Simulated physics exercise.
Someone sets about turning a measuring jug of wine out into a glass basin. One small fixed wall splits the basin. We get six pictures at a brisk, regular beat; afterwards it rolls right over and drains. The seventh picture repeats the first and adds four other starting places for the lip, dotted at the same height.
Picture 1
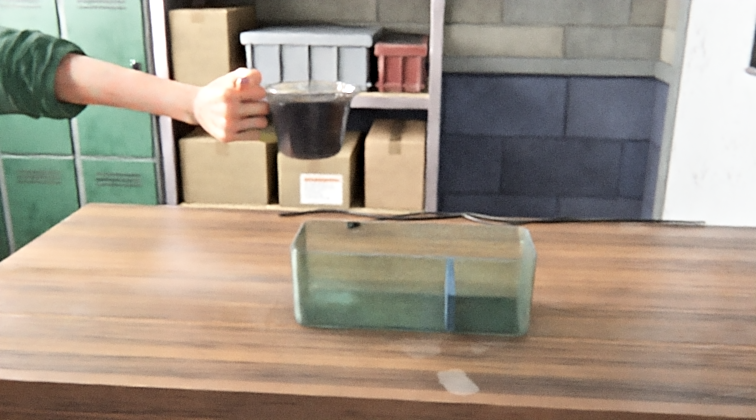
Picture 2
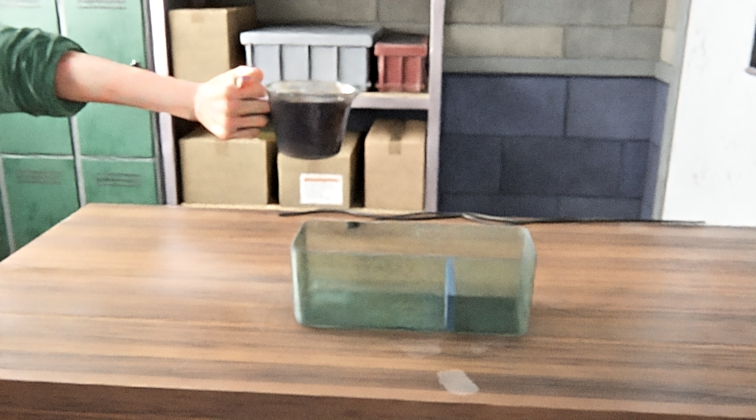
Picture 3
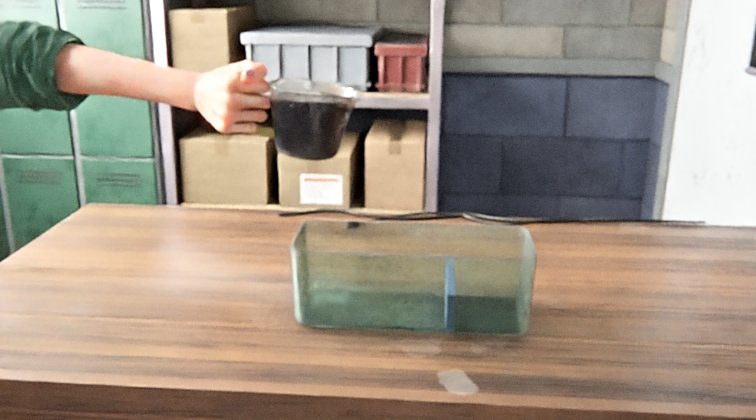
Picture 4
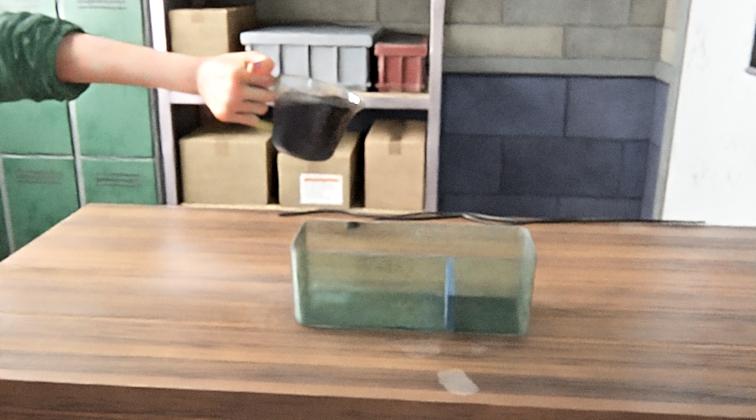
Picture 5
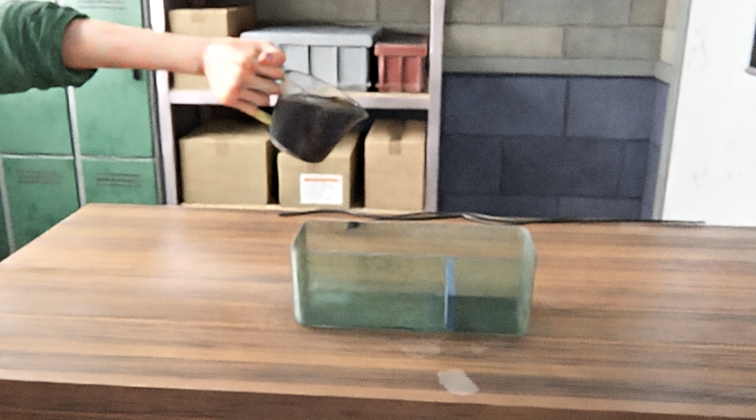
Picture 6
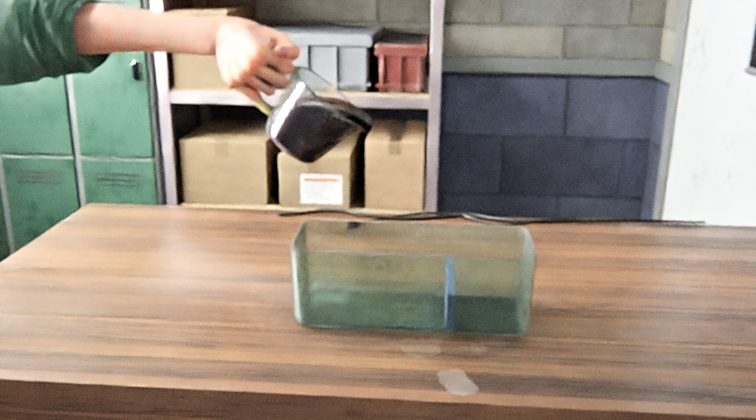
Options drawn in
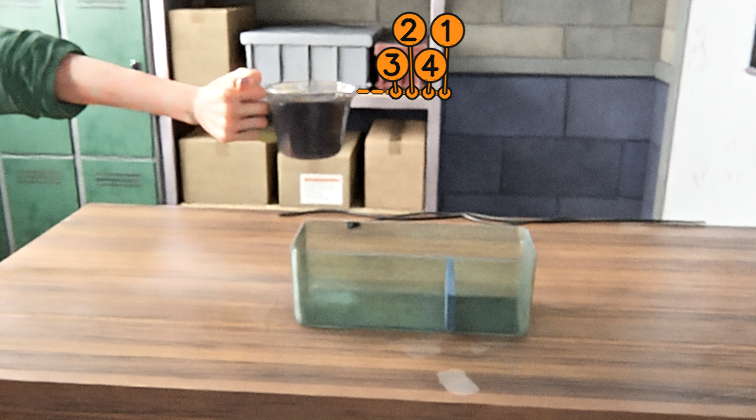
We see a hand holding a measuring jug of dark liquid above a glass basin on a wooden table; the jug stays upright at first, then the hand lifts and tilts it steadily rightward until liquid reaches over its lip.
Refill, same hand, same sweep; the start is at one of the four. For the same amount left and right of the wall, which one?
It is 4.
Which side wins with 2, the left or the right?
More ends on the left.
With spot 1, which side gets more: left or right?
The right side.
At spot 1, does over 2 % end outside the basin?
Yes.
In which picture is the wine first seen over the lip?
In picture 6.
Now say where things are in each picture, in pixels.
In the first frame, upright, lip at (359, 91); basin from (295, 323) to (528, 333); top of the wall at (451, 277); nothing has left yet.
In the second frame, upright, lip at (359, 92); nothing has left yet.
In the third frame, tipped about 7°, lip at (362, 97); nothing has left yet.
In the fourth frame, tipped about 16°, lip at (365, 105); nothing has left yet.
In the fifth frame, tipped about 27°, lip at (367, 116); nothing has left yet.
In the sixth frame, tipped about 40°, lip at (366, 129); wine is over the lip, down to (366, 129).
On the marked copy, 1 at (444, 93); 2 at (412, 92); 3 at (395, 92); 4 at (428, 92).
With 1, about 25 % ends left of the wall and 69 % right of it; 6 % is lost outside.
With 2, about 67 % ends left of the wall and 28 % right of it; 5 % is lost outside.
With 3, about 86 % ends left of the wall and 9 % right of it; 5 % is lost outside.
With 4, about 50 % ends left of the wall and 43 % right of it; 6 % is lost outside.
